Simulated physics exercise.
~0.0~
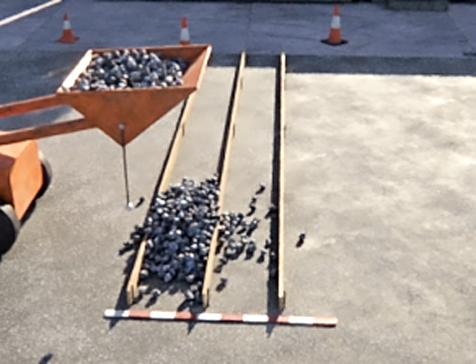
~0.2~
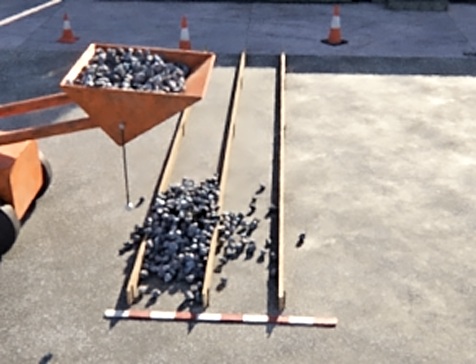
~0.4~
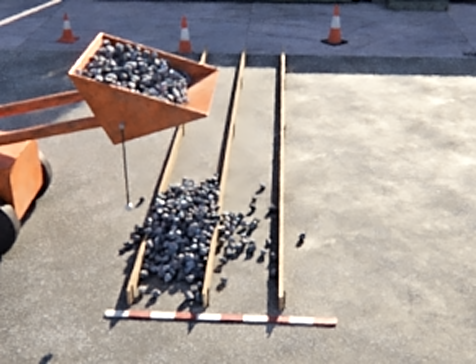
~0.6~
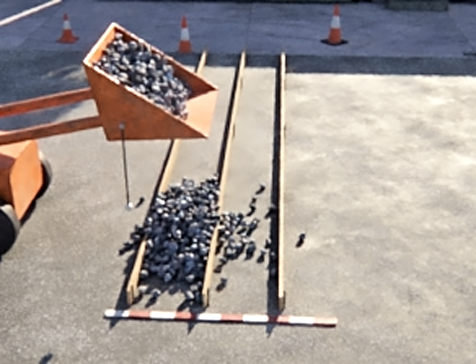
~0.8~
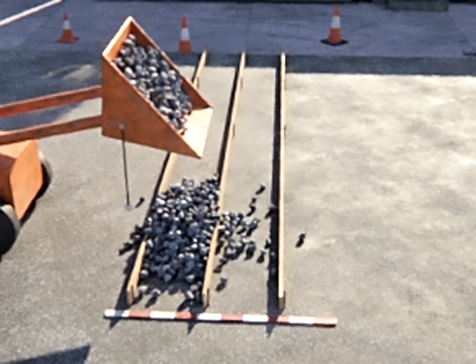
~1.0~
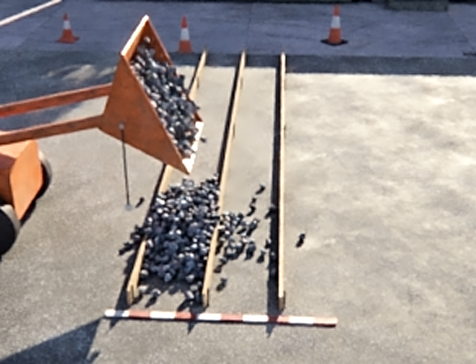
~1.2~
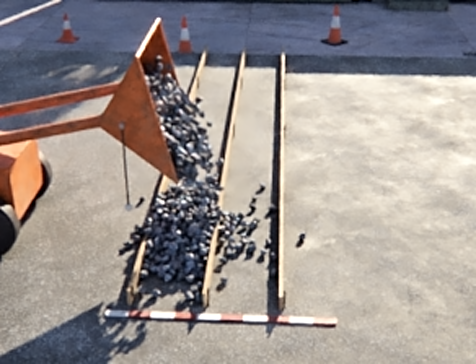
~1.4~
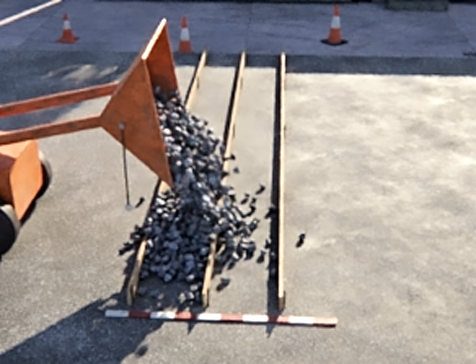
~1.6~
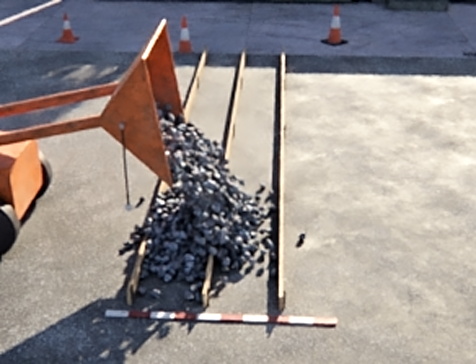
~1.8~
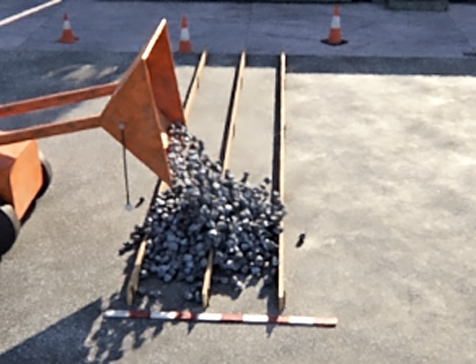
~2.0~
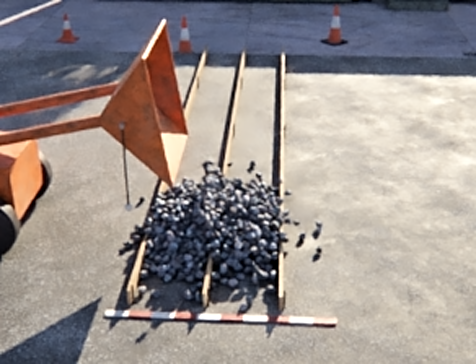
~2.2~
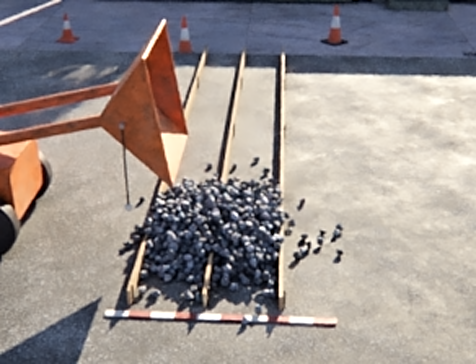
Orange loader bucket tipping dark stones onto an existing pile between wooden planks, filling both bays, a few scattering past the right plank.
